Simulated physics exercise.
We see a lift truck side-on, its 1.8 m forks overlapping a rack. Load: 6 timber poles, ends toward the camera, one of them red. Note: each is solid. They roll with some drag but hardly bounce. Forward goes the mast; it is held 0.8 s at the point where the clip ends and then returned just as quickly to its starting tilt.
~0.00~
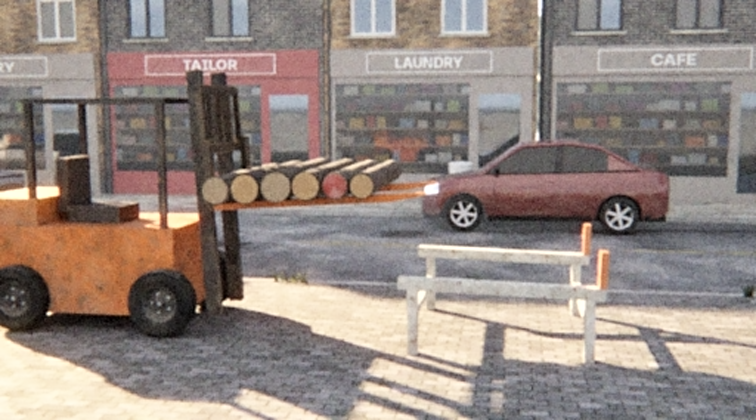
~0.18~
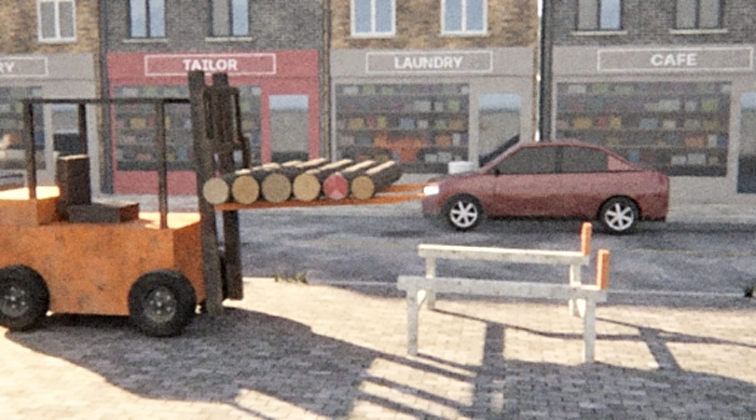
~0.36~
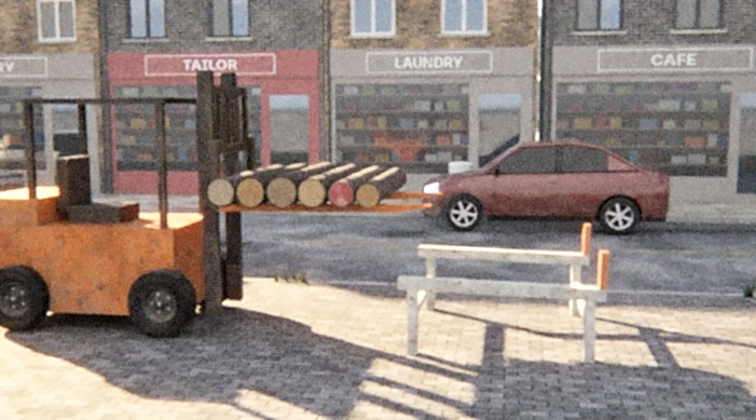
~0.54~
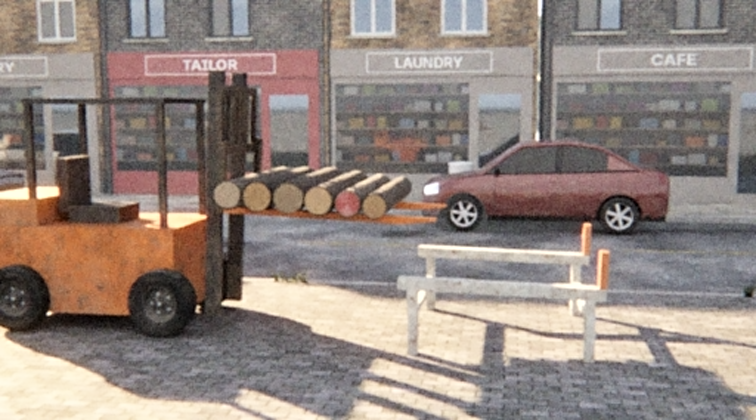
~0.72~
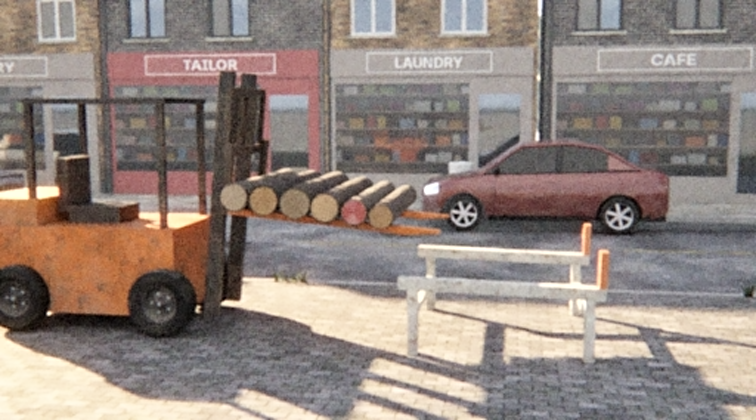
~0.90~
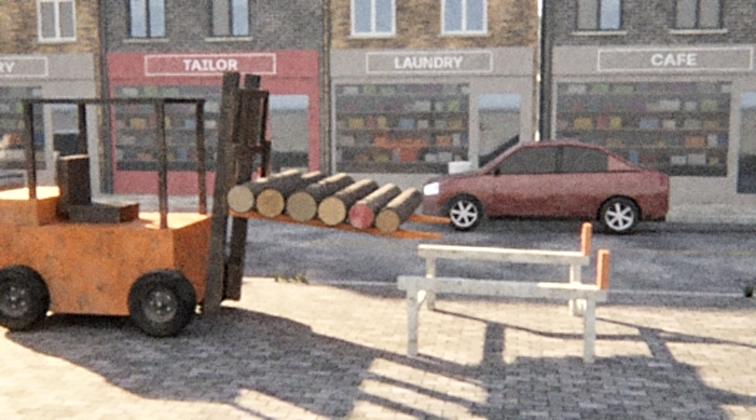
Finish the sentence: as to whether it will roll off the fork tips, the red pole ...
... will.
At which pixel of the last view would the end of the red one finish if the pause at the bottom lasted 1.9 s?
Around pixel (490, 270).
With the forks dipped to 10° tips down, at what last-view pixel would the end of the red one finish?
Near pixel (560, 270).
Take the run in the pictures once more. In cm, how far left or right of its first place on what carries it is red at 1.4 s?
Red 30 right.
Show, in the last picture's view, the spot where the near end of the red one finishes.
Rest position in the last view: About (557, 273).
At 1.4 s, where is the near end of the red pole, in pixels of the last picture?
Around pixel (390, 221).
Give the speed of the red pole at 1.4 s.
Speed: Approx. 0.6 m/s.
By 1.4 s, red is on the forks, 40 cm from the tips, rolling right; 0 of 6 have left the forks.
By 2.1 s, red is in the air, 120 cm from the rack's far end, rolling right; 2 of 6 have left the forks.
Finally (8.5 s), red is on the rack, 40 cm from the rack's far end; 5 of 6 have left the forks.
